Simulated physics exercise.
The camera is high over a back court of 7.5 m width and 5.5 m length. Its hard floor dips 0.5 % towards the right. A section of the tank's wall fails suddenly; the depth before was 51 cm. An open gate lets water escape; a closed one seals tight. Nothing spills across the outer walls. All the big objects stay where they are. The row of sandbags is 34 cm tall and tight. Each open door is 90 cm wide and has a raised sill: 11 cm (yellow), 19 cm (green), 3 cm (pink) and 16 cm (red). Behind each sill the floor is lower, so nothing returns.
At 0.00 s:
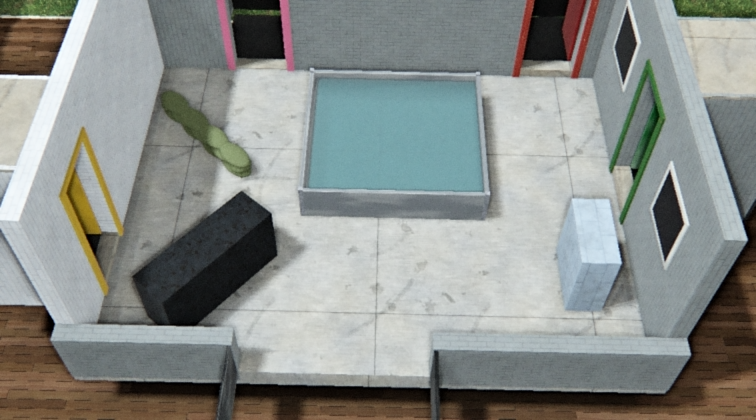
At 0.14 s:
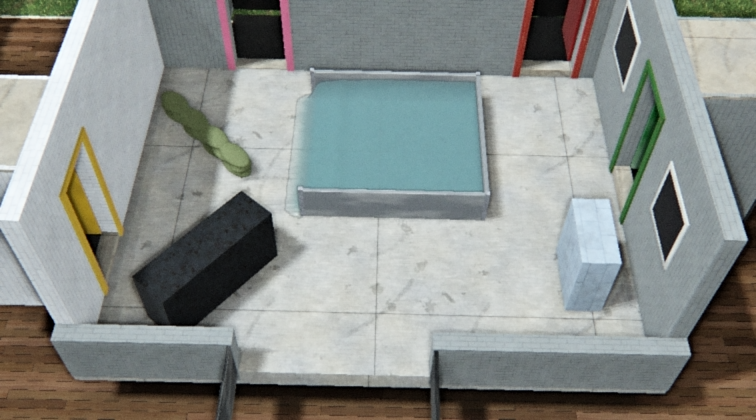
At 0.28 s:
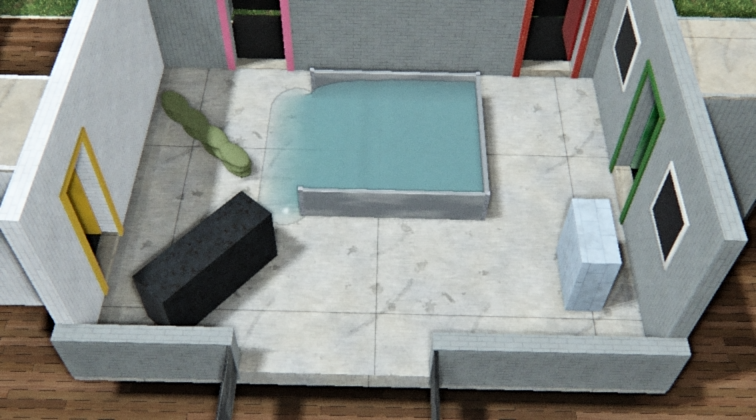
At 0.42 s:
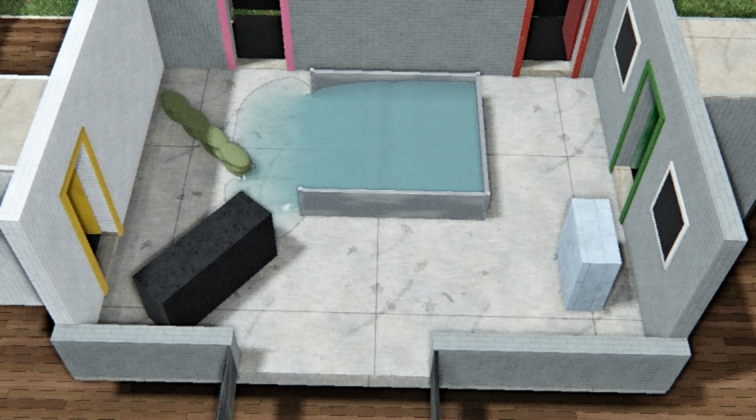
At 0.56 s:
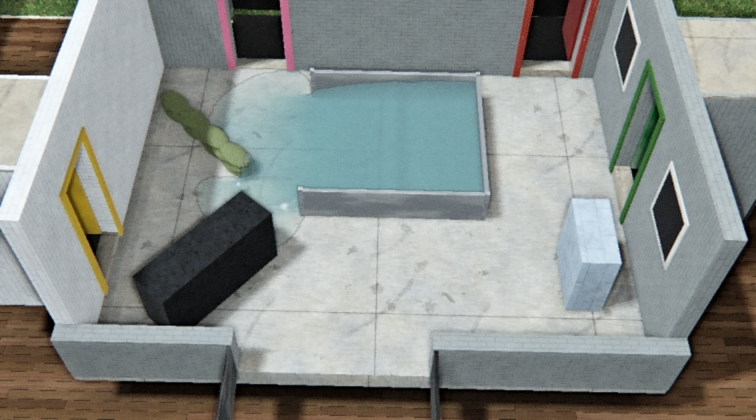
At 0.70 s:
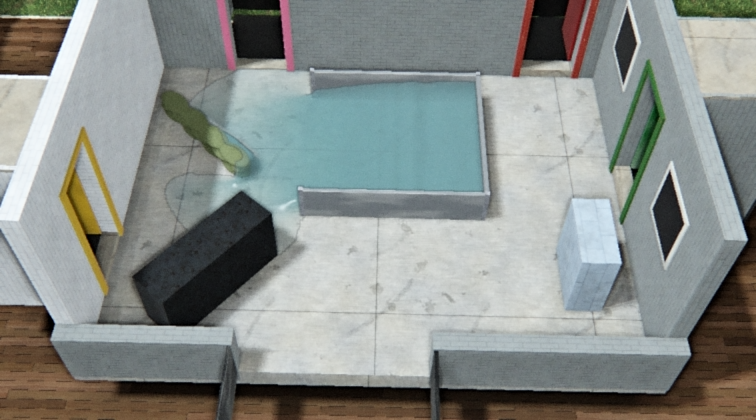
Walled courtyard with a raised tank, its left side giving way and water spreading leftward across the floor around a green bush and black block.
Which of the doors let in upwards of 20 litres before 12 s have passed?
Door by door: At the yellow door it goes over the limit; at the green door it does not reach the limit; at the pink door it exceeds the limit; at the red door it keeps below the limit.
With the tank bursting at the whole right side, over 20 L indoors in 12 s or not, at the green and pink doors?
Then: Green over, pink over.
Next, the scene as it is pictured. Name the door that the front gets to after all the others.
Last comes the green one.
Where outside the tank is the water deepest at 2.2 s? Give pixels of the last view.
Near (172, 79).
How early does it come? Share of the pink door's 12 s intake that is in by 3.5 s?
Some 35 per cent by then.
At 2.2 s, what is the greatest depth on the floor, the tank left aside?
About 42 cm.
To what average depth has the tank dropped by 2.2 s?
About 24 cm.
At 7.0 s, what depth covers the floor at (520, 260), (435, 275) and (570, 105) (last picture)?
In that order: 3, 3 and 4 cm.
After 1.4 s water covers 25 % of the floor and is deepest (39 cm) near (164, 72); yellow door not reached, green door not reached, pink door 7 cm at the sill, 3 L in, red door not reached.
After 2.2 s water covers 30 % of the floor and is deepest (42 cm) near (172, 79); yellow door 18 cm at the sill, 9 L in, green door not reached, pink door 13 cm at the sill, 21 L in, red door not reached.
After 3.5 s water covers 40 % of the floor and is deepest (36 cm) near (178, 102); yellow door 20 cm at the sill, 42 L in, green door not reached, pink door 24 cm at the sill, 189 L in, red door not reached.
After 7.0 s water covers 75 % of the floor and is deepest (17 cm) near (591, 83); yellow door 11 cm at the sill, 109 L in, green door not reached, pink door 10 cm at the sill, 493 L in, red door 5 cm at the sill, 0 L in.
After 12.0 s water covers 95 % of the floor and is deepest (13 cm) near (164, 72); yellow door 9 cm at the sill, 112 L in, green door 7 cm at the sill, 0 L in, pink door 10 cm at the sill, 577 L in, red door 5 cm at the sill, 0 L in.
